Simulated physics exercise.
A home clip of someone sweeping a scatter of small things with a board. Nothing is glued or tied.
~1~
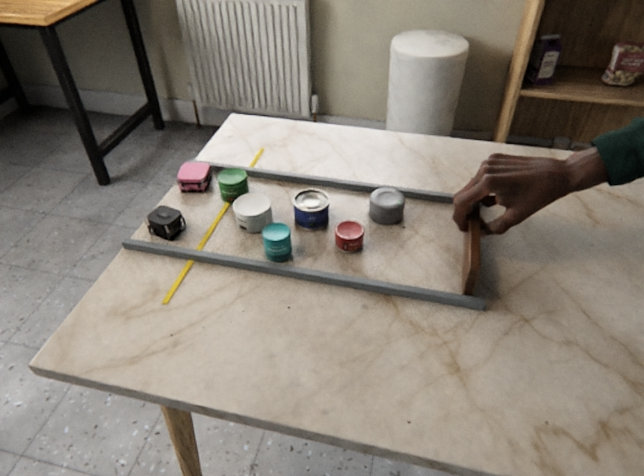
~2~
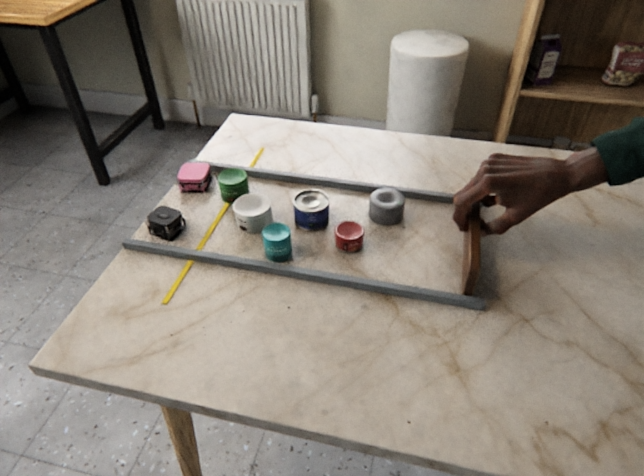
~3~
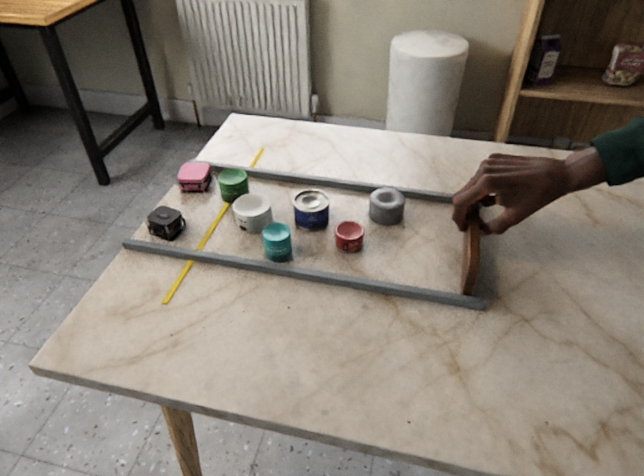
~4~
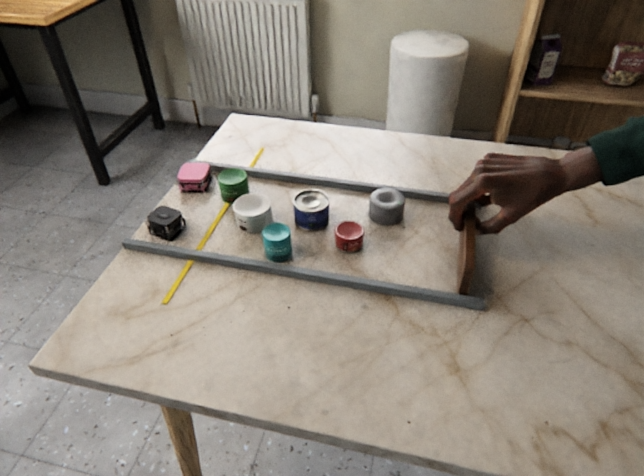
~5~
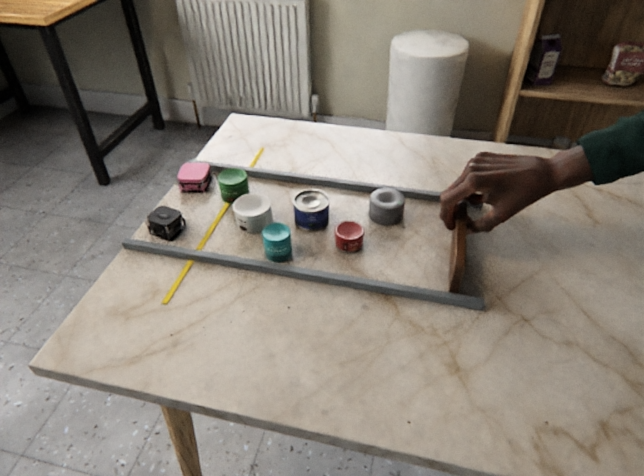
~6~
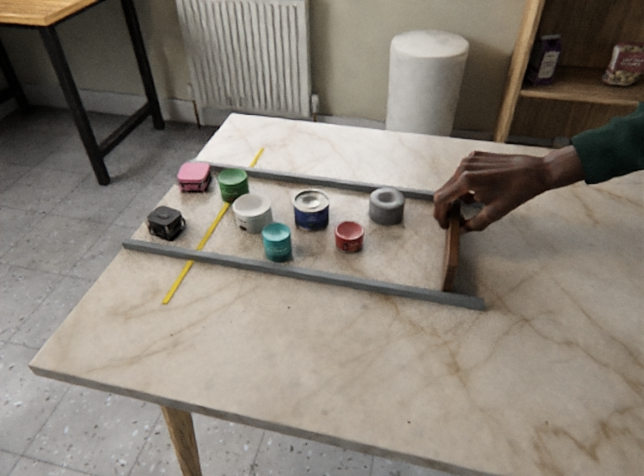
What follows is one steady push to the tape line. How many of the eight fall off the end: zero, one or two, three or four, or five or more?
In the end the number that fall off is zero.
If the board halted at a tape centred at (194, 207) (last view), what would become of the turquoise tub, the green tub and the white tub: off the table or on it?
The turquoise tub is kept; the green tub comes down; the white tub comes down.
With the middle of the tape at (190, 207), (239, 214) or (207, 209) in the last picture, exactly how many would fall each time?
The counts: 4, 0 and 1.
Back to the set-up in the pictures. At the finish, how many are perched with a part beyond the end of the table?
1 of them.
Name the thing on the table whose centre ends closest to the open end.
Foremost is the pink case.
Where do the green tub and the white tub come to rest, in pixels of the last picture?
Near (193, 181) and (175, 205).
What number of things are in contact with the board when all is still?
In contact: 4.
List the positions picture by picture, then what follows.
Pink case (195, 178); black case (166, 223); green tub (234, 186); board (471, 233); tape (223, 211), in the first frame.
Black case (166, 223); turquoise tub (277, 243), in the second frame.
Green tub (234, 186); board (471, 233), in the third frame.
Pink case (195, 178); blue tin (312, 210), in the fourth frame.
Black case (166, 223); grey lid (387, 207), in the fifth frame.
Pink case (195, 178); black case (166, 223); green tub (234, 186); board (452, 231); tape (223, 211), in the sixth frame.
A little later, none off yet; pink case at rest near (195, 178); black case at rest near (166, 223); green tub at rest near (234, 186).
When it is over, the number that fall off is zero.
